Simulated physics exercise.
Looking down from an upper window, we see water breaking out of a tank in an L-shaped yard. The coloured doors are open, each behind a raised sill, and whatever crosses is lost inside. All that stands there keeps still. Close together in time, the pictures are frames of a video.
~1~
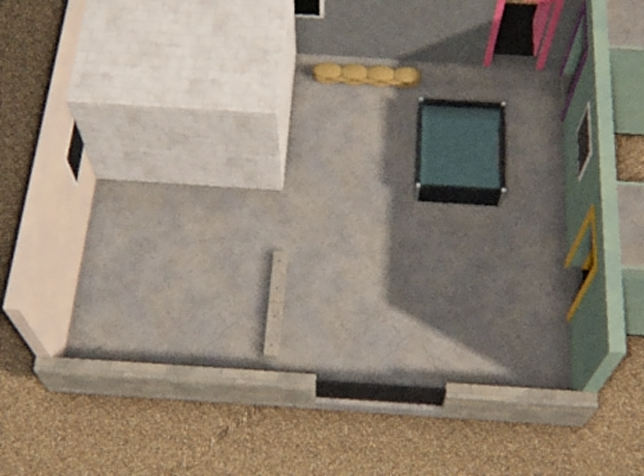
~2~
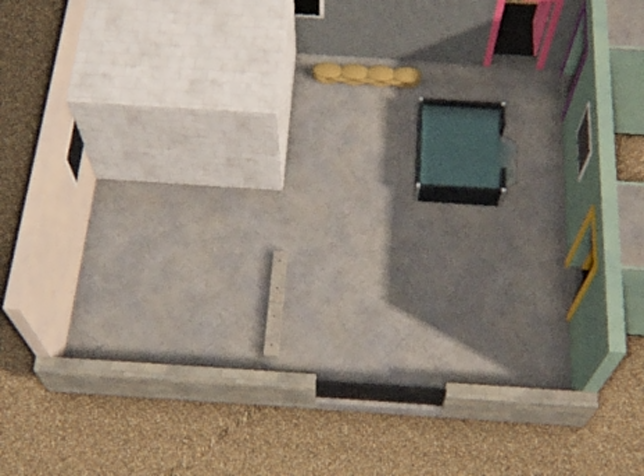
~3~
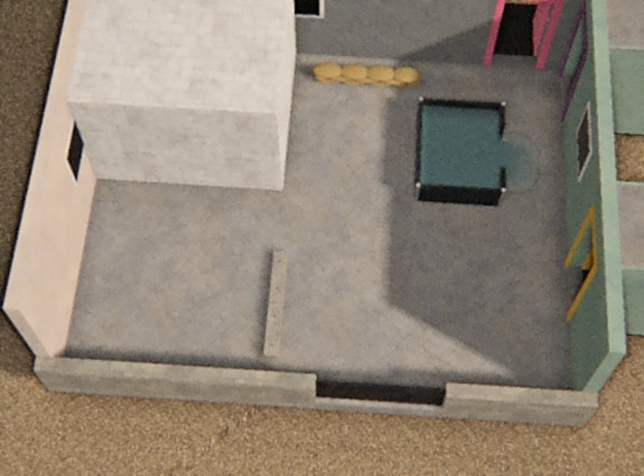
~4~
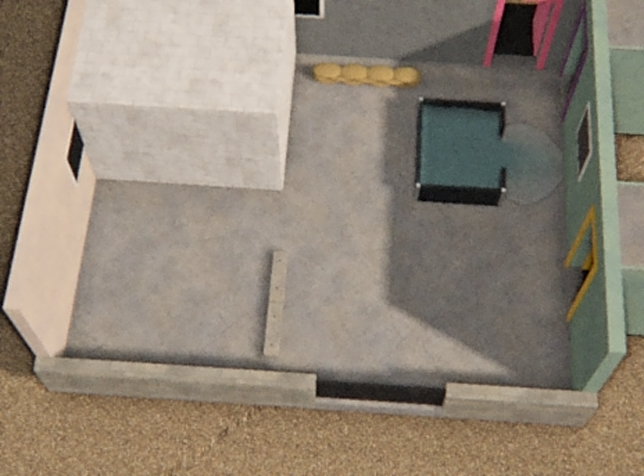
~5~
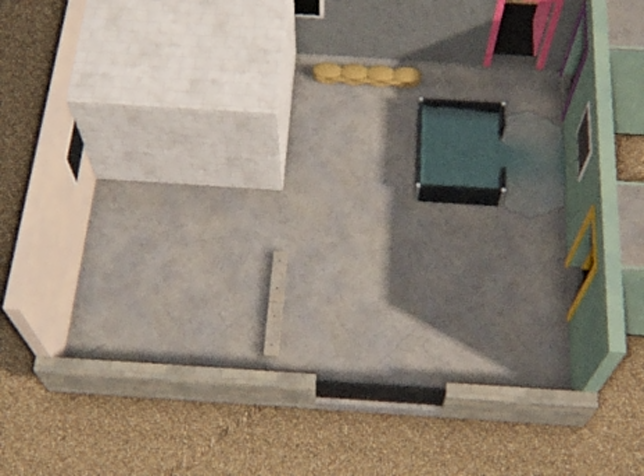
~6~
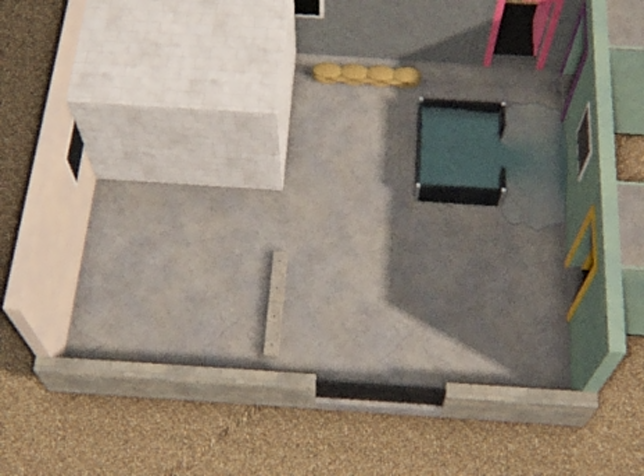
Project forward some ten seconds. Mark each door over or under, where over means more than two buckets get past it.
Yellow door - under; purple door - under; pink door - over.
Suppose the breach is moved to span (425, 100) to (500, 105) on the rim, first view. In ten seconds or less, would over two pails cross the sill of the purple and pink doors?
The purple one exceeds it; the pink one exceeds it.
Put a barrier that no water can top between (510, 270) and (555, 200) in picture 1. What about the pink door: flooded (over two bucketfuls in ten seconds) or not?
Note: Pink rises above.
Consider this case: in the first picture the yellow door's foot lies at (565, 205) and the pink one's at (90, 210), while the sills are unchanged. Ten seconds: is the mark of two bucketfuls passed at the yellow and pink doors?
Result: Yellow door goes beyond the limit, and pink door stays beneath the limit.
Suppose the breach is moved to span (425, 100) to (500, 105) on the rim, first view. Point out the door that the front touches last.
I'd say the door marked yellow.
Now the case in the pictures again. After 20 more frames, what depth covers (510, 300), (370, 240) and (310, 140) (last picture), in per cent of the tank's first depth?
6, 0 and 0 in a hundred, in turn.
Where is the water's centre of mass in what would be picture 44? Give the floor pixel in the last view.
Close to (472, 202).
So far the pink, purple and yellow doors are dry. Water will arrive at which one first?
Result: The purple one.
A moment on, water covers 5 % of the floor; the yellow door not reached, the purple door wet at the sill, nothing in, the pink door not reached.
Next, water covers 15 % of the floor; the yellow door wet at the sill, nothing in, the purple door wet at the sill, nothing in, the pink door under two buckets in.
Then, water covers 25 % of the floor; the yellow door wet at the sill, nothing in, the purple door under two buckets in, the pink door over two buckets in.
Later, water covers 40 % of the floor; the yellow door wet at the sill, nothing in, the purple door under two buckets in, the pink door far over two buckets in.
In the end, water covers 60 % of the floor; the yellow door wet at the sill, nothing in, the purple door under two buckets in, the pink door far over two buckets in.
